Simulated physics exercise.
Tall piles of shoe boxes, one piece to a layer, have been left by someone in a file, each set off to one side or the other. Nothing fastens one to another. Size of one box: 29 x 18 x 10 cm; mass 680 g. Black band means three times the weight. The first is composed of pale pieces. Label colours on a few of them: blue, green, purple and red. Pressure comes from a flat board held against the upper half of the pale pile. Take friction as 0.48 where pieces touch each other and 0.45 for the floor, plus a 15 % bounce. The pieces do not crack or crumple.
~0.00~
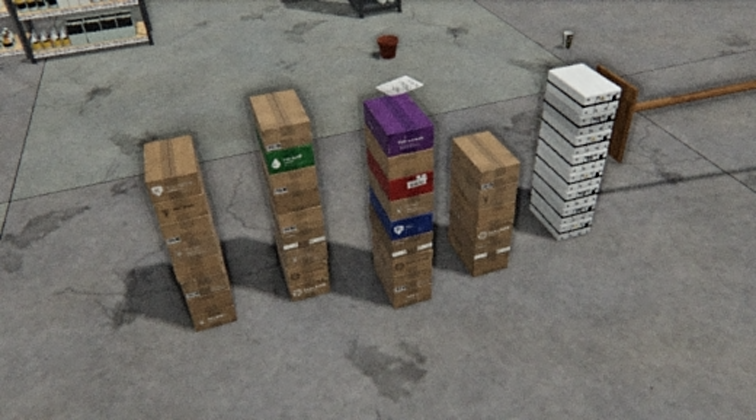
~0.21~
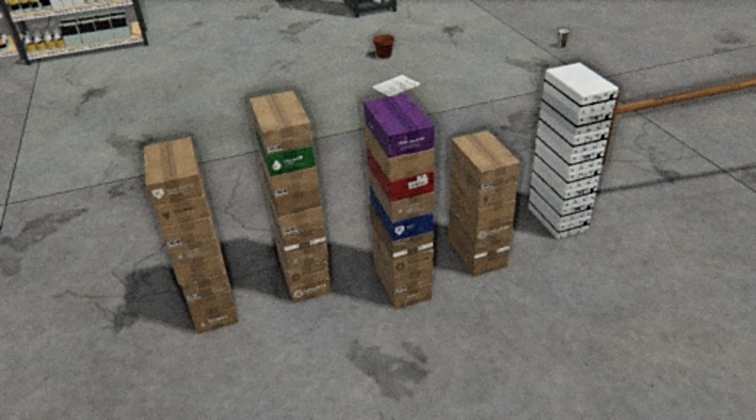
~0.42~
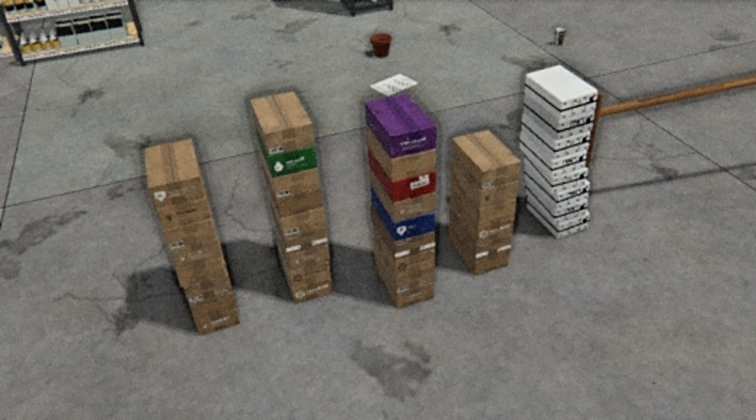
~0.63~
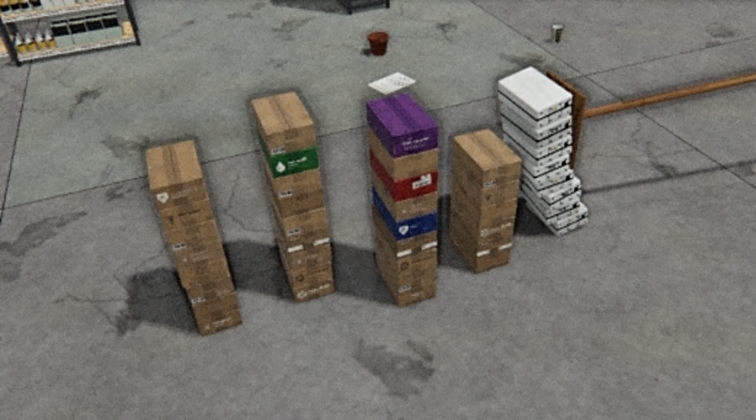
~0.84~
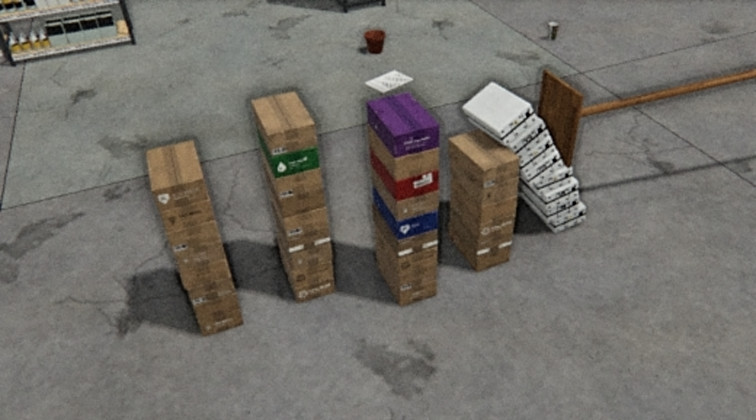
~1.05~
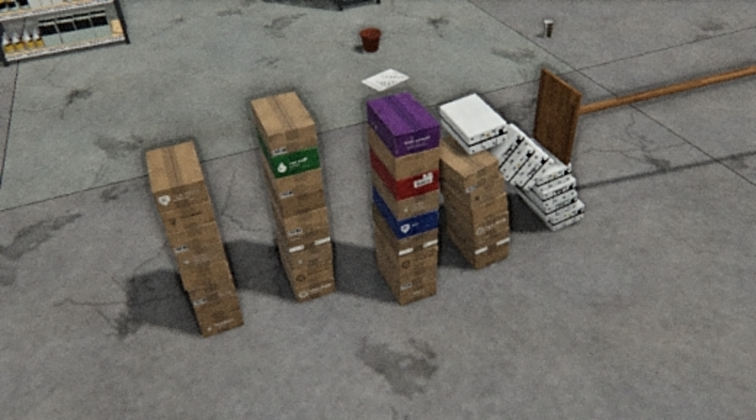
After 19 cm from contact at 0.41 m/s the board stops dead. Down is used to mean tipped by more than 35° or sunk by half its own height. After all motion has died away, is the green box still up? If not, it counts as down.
No.
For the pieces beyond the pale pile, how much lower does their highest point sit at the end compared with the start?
54 cm.
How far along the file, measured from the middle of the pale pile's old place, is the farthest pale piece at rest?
65 cm.
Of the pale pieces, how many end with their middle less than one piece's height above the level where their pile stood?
Among the pale pieces, the count is 3.
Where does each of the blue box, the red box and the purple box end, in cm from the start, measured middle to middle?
Blue 70, red 115, purple 165.
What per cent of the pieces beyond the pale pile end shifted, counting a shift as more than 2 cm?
Shifted share: 95 %.
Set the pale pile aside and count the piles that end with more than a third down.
4.
After 1.44 s, 4 of the pale pile down; none of the 32 other boxes down, 15 disturbed; green box unmoved; purple box leaning 4°.
After 2.48 s, 4 of the pale pile down; 14 of the 32 other boxes down; green box leaning 17°; blue box leaning 35°, 57 mm lower.
After 3.00 s, 4 of the pale pile down; 25 of the 32 other boxes down; green box leaning 43°, 16 cm lower; red box on its side.
After 3.46 s, 4 of the pale pile down; 31 of the 32 other boxes down; green box upside down; purple box upside down.
At rest (4.7 s), 4 of the pale pile down; 31 of the 32 other boxes down; green box upside down; purple box upside down; red box upside down. As the last picture would show them, middles, purple box near (85, 388).
